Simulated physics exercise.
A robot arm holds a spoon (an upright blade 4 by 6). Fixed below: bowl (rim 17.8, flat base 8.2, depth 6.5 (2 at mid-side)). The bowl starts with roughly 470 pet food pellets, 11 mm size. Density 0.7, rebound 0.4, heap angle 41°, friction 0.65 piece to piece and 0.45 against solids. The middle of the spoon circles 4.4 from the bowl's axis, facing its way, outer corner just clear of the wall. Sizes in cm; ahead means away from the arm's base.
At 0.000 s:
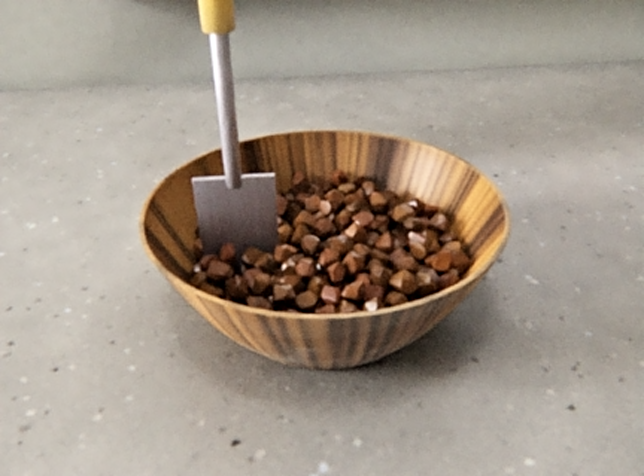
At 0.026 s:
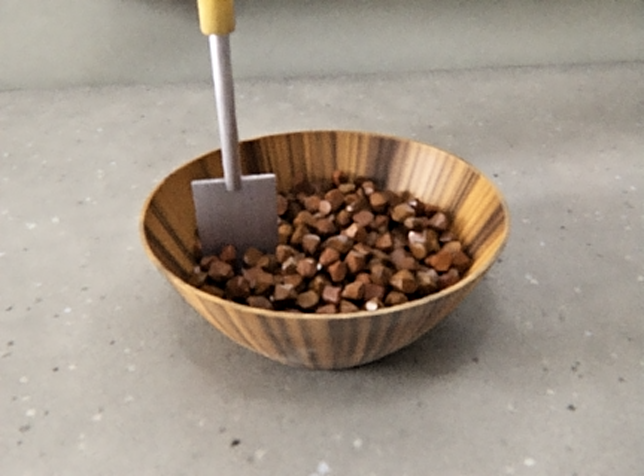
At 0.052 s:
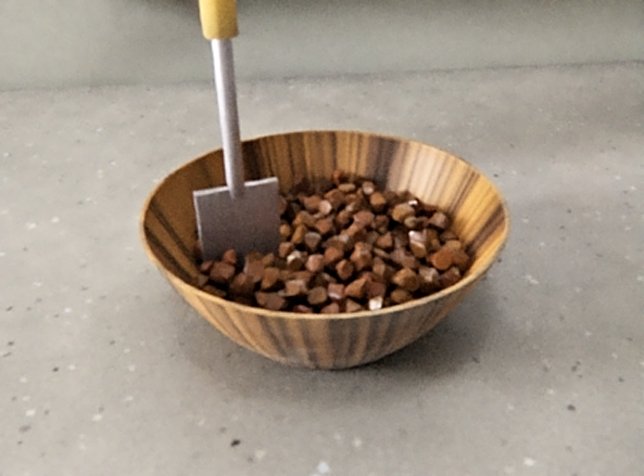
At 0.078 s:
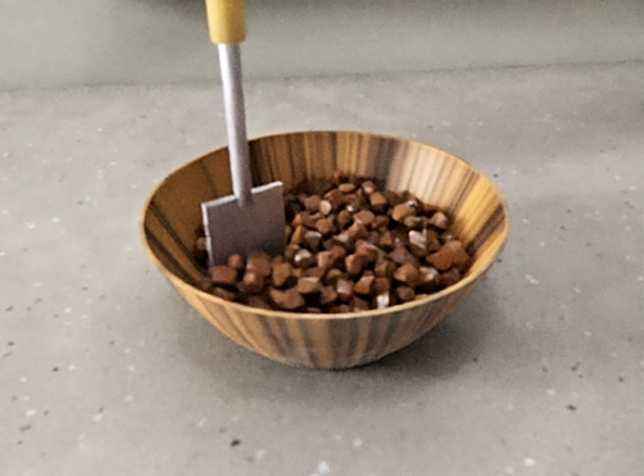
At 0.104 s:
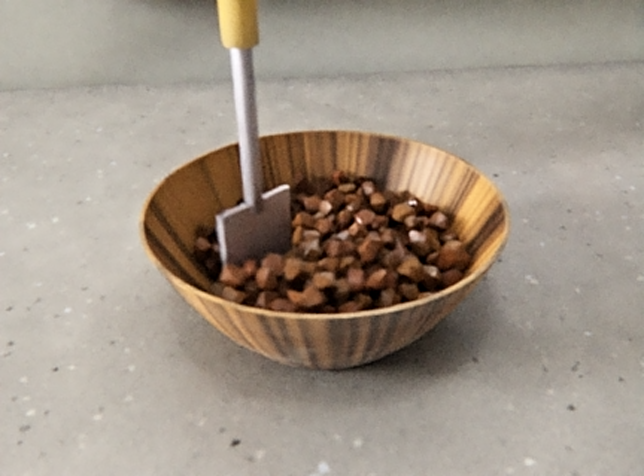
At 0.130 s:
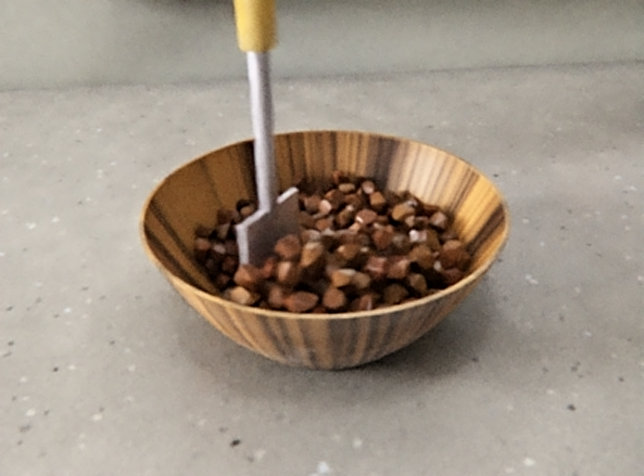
A flat metal blade with a yellow handle, upright at the left of a striped wooden bowl, sweeps slowly to the right through the brown pellets, turning as it goes and pushing some into a low mound while the bowl stays still.
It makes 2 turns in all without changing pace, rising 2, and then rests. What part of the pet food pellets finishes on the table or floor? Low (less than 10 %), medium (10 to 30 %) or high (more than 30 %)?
Answer: Medium; 10 to 30 % of the pet food pellets finish on the table or floor.
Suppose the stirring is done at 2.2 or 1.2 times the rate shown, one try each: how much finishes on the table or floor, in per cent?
Some 40 and 25 per cent.
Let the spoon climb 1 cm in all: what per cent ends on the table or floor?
Some 25 per cent.
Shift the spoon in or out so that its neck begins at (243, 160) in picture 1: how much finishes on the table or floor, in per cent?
Some 20 per cent.
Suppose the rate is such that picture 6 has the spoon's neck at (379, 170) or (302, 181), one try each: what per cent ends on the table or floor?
Some 40 and 30 per cent.
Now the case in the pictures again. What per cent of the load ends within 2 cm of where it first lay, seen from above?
Some 30 per cent.
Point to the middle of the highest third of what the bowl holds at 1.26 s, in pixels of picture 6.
Around (370, 212).
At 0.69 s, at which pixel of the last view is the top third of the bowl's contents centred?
Around (229, 221).
After 0.69 s, 315° round, highest piece 8 above the table; 396 in the bowl, 61 on the table or floor, 9 in flight or on the tool.
After 1.26 s, 219° round, highest piece 8 above the table; 372 in the bowl, 94 on the table or floor.
After 1.74 s, 0° round, highest piece 7 above the table; 370 in the bowl, 96 on the table or floor.
After 2.44 s, 0° round, highest piece 7 above the table; 370 in the bowl, 96 on the table or floor.
At rest, 370 in the bowl, 96 on the table or floor. That is 21 % on the table or floor.
